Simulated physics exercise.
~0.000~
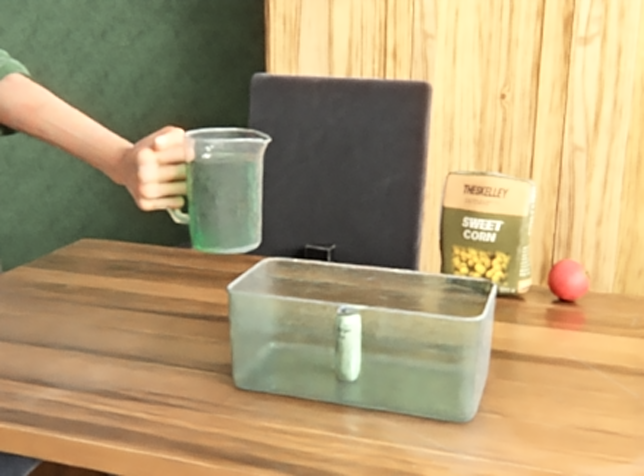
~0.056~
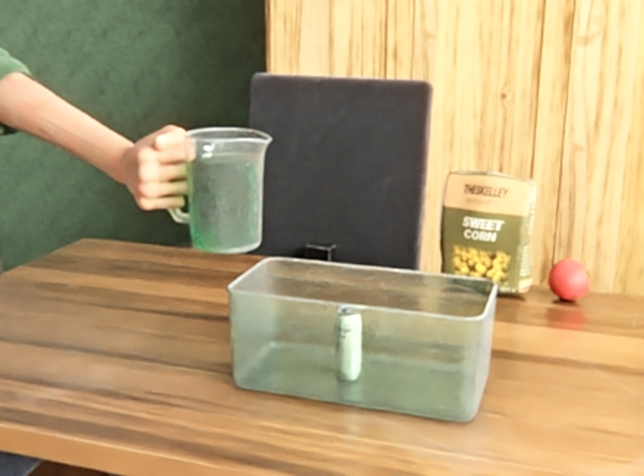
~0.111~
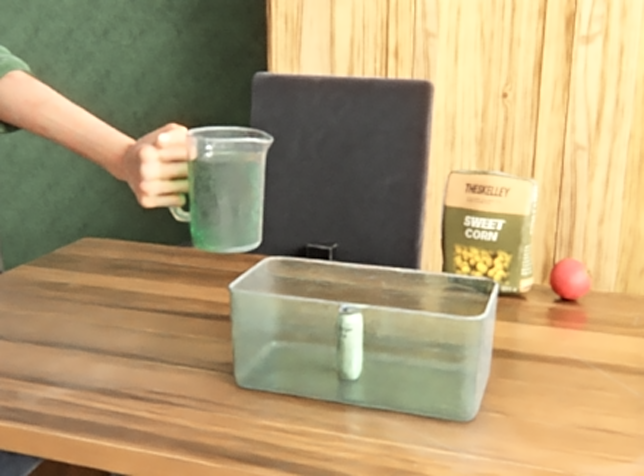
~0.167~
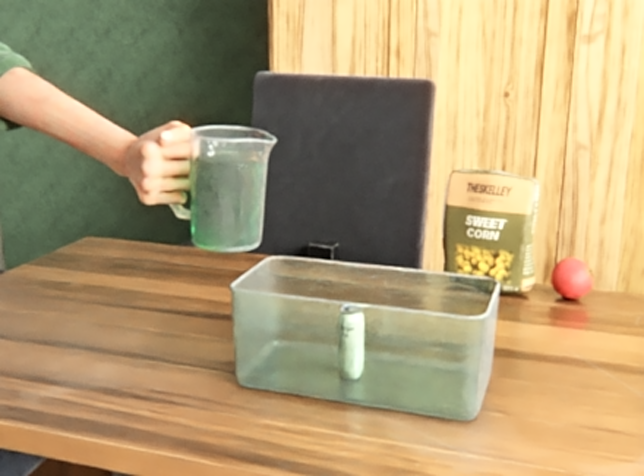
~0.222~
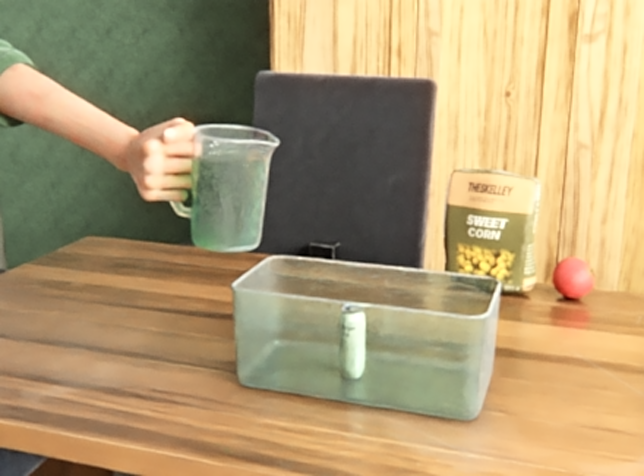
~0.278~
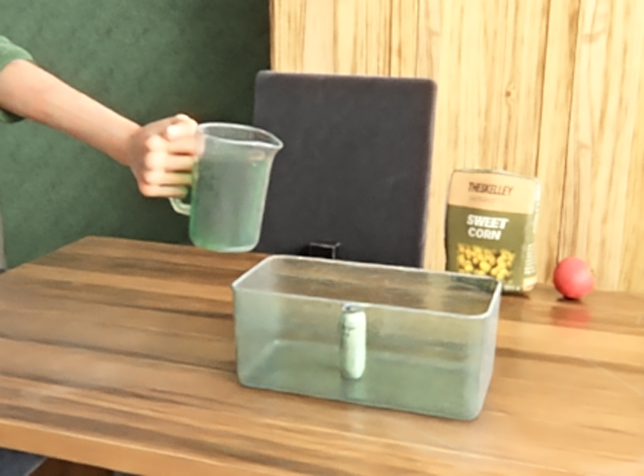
A hand holding a clear jug of greenish water beside an oblong basin with a tin inside, slowly tilting it slightly rightward.
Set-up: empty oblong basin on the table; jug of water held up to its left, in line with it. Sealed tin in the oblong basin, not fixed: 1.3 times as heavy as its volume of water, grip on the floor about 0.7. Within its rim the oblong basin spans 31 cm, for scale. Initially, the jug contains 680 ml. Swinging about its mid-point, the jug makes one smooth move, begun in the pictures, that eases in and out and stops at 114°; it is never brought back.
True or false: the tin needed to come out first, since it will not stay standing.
True.
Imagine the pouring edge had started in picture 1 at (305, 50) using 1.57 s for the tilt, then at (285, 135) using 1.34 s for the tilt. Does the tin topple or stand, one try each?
First it stays on its base; then it tips over.
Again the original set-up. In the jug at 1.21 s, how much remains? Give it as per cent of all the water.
What remains is about 38 percent of it all.
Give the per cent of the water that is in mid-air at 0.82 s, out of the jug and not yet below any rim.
About 7 per cent.
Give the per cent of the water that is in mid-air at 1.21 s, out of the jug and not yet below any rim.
14 per cent, roughly.
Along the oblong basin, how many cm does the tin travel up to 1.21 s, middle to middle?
I'd put it at around 1 centimetres.
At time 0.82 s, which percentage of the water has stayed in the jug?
Roughly 92 per cent.
Then, 0.82 s in, the tilt is 61° and 92 per cent is still to pour; the tin stands where it began.
Then, 1.21 s in, the tilt is 100° and 37 per cent is still to pour; the tin leans 8°.
Then, 1.62 s in, the tilt is 114° and 1 per cent is still to pour; the tin lies on its side.
Then, 2.07 s in, the tilt is 114° and 0 per cent is still to pour; the tin lies on its side.
Finally, the tin lies on its side.
